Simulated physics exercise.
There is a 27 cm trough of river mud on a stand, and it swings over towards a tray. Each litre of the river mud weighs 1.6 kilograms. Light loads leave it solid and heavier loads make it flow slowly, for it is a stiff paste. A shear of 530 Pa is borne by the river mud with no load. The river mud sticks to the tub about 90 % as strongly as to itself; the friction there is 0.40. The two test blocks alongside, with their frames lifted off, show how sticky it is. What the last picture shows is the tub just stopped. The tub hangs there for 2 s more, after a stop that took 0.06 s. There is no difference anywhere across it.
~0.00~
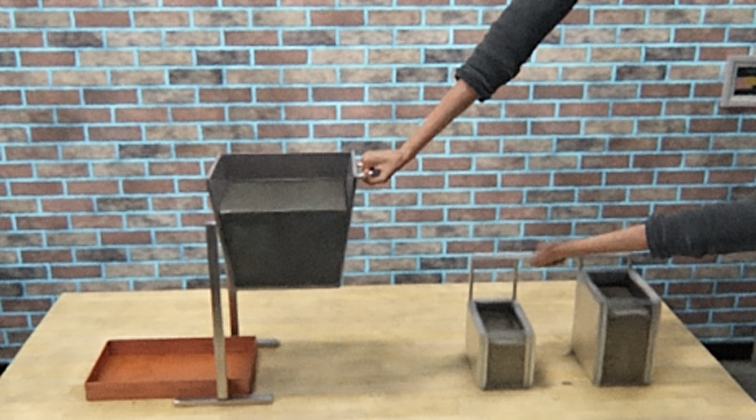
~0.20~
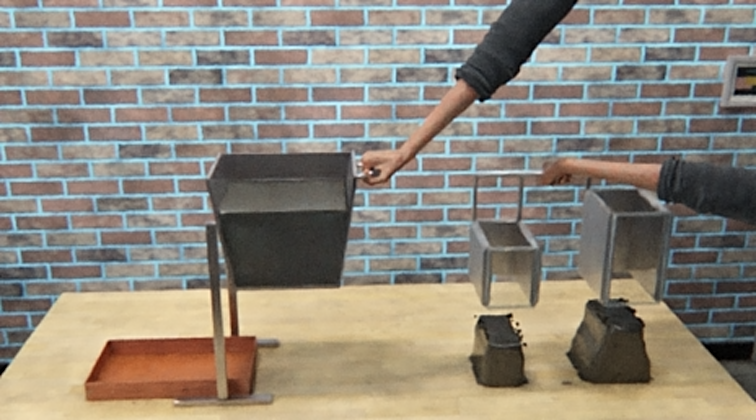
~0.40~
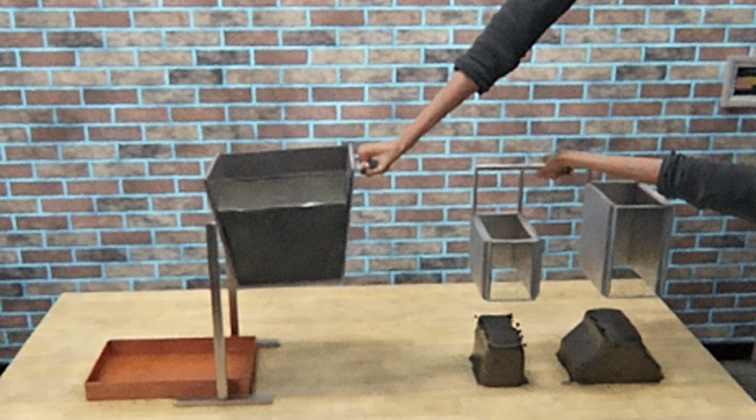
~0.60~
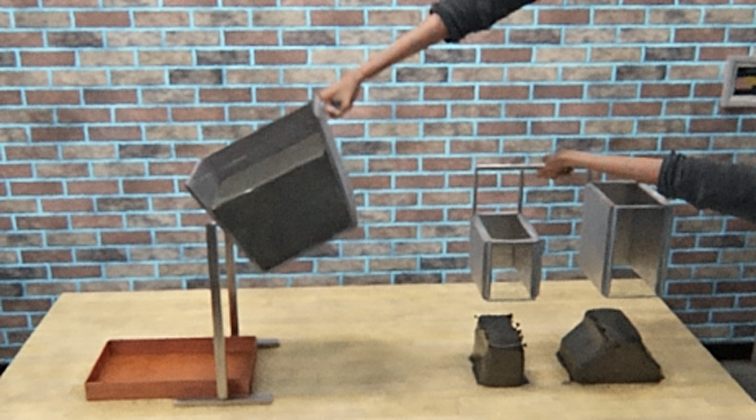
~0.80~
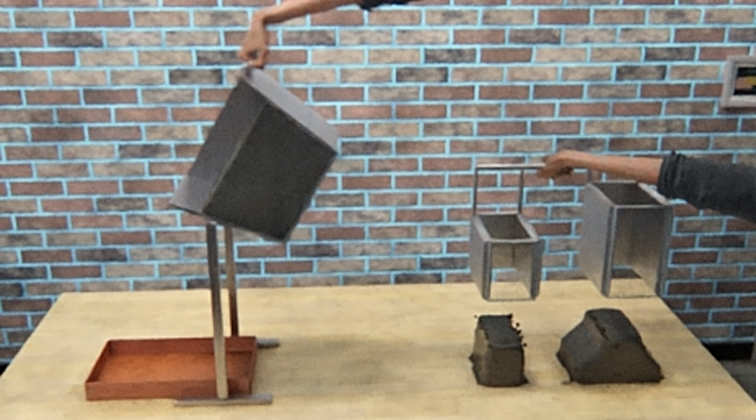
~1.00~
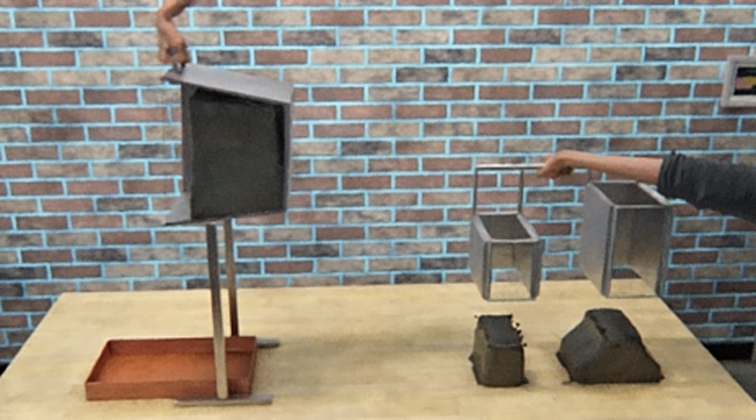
A hand lifts two molds off mud blocks, which sag, then another tilts a tub left.
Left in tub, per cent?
43 %.
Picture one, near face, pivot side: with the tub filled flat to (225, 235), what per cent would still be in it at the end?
Result: Approx. 60 % remaining in tub.
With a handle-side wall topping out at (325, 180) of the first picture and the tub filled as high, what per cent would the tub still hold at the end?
The tub would end up holding some 60 % of it.
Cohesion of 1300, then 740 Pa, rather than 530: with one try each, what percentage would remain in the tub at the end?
Try one gives 100 per cent, try two gives 50 per cent.
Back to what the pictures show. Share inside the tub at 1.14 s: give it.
It comes to about 95 percent of the start.
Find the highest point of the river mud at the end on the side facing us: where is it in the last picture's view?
Peak location: Approx. (255, 174).
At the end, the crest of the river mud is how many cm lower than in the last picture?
Roughly 17 cm.
By 1.14 s, the tub is at 87 degrees and holds 93 %.
By 1.31 s, the tub is at 87 degrees and holds 56 %.
By 1.48 s, the tub is at 87 degrees and holds 43 %.
By 1.65 s, the tub is at 87 degrees and holds 43 %.
By 3.00 s, at the end, the tub is at 87 degrees and holds 43 %.
